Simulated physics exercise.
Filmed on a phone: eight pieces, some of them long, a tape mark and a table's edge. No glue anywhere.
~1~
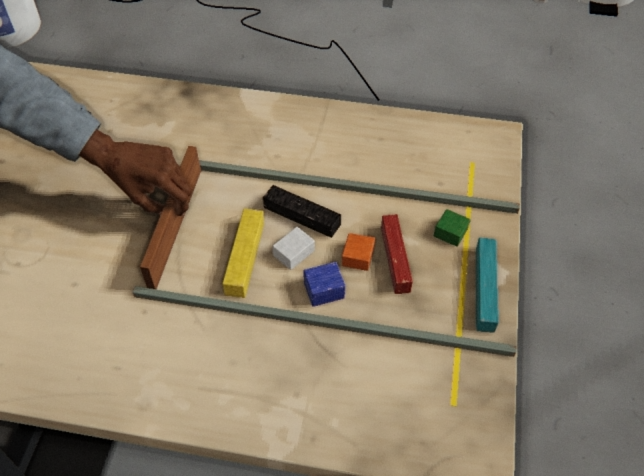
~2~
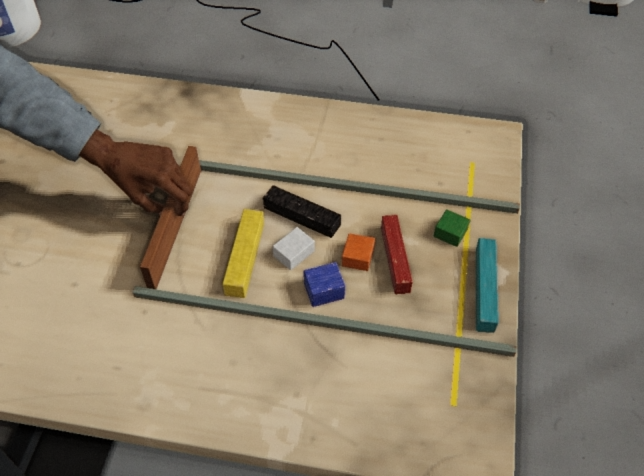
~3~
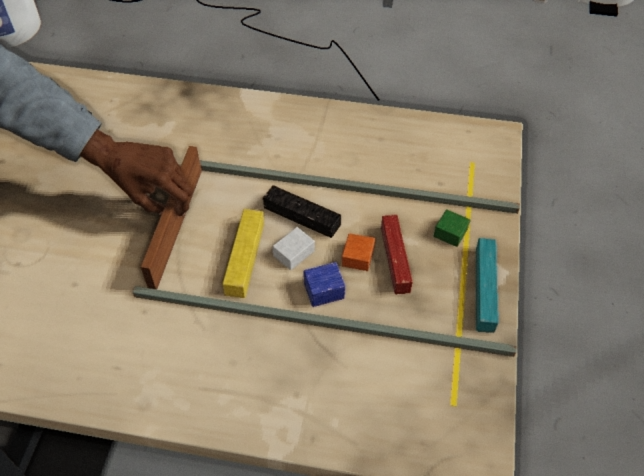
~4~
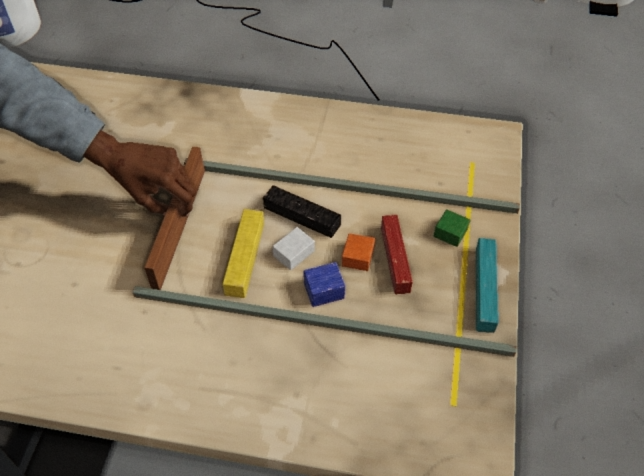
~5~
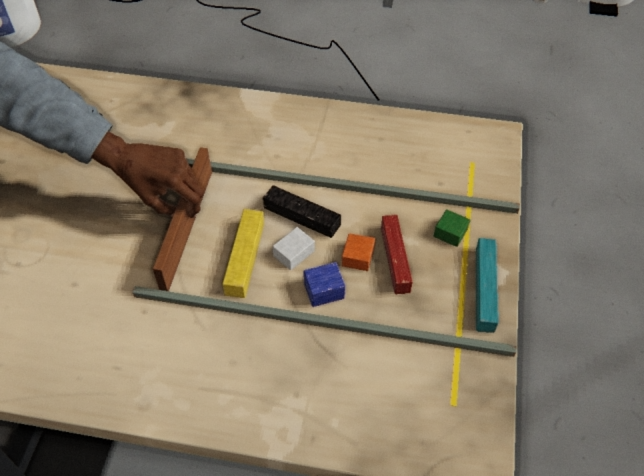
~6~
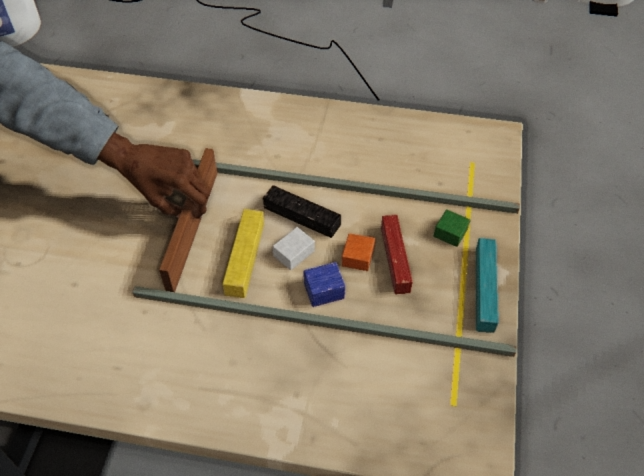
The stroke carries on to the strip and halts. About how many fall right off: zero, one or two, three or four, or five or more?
Outcome: The number that fall off is three or four.
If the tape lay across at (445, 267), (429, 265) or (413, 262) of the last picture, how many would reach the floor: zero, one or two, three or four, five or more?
For each place: Either one or two; just one or two; none at all.
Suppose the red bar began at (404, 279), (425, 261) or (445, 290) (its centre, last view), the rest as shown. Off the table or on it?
The red bar falls; is lost; is lost.
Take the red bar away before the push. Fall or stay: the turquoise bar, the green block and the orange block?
The turquoise bar goes over; the green block survives; the orange block falls.
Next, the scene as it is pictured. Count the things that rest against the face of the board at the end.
The number is 2.
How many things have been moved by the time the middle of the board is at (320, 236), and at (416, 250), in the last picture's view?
6 and 8.
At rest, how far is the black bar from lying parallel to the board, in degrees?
Some 65 degrees.
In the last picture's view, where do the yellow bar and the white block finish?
First (474, 287), then (499, 276).
A little later, none off yet; turquoise bar at rest near (487, 284); green block at rest near (452, 228); red bar moving near (403, 254).
When it is over, the number that fall off is three or four; down, orange block, red bar and turquoise bar.
